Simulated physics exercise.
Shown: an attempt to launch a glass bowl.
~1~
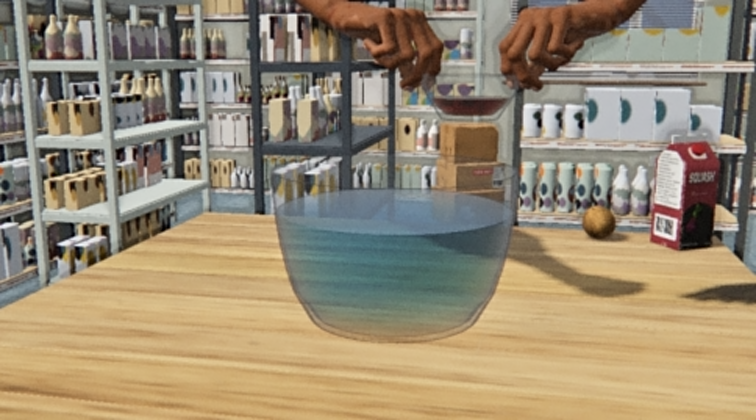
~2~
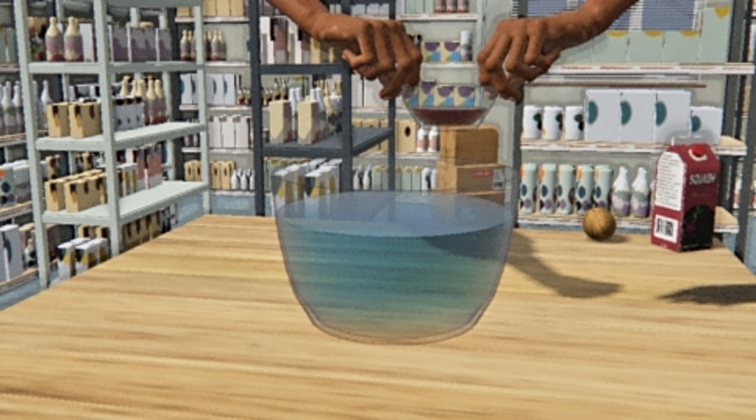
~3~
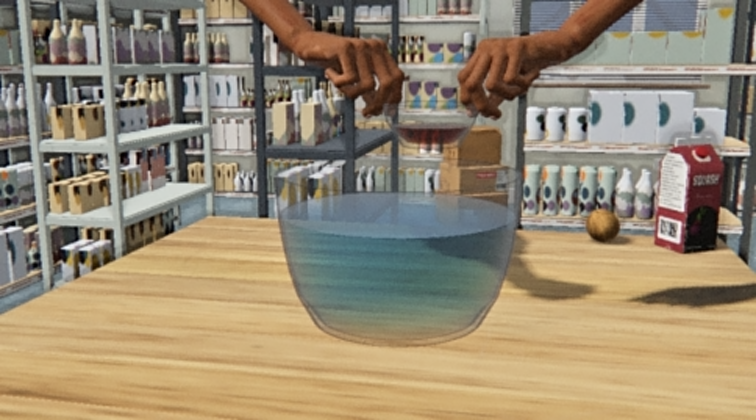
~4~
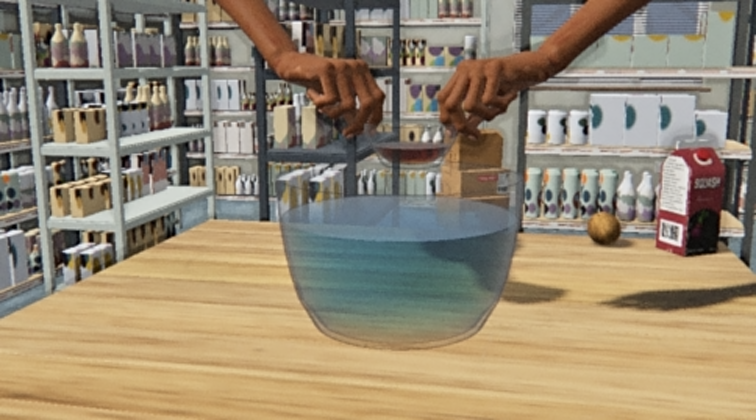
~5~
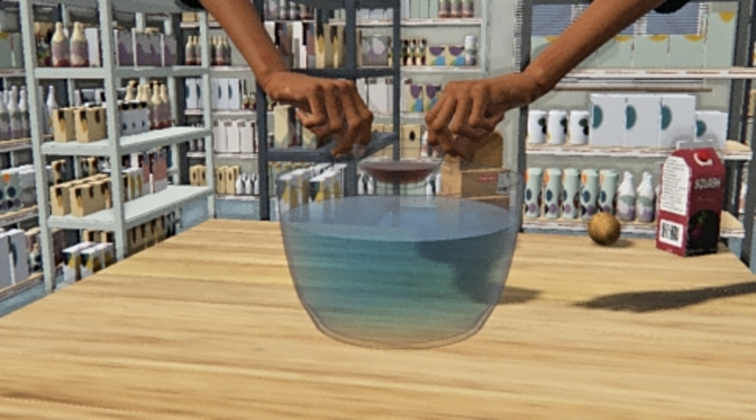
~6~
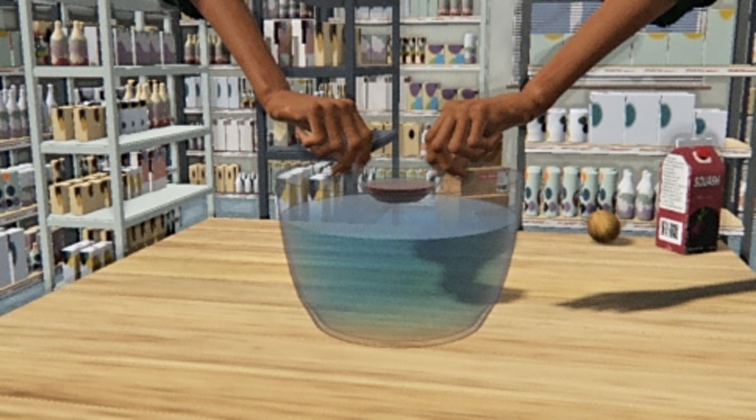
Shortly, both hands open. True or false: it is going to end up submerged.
False.
Next, the bowl dips into the water.
After that, it bobs and steadies.
Finally, the bowl floats with a third of its side showing.
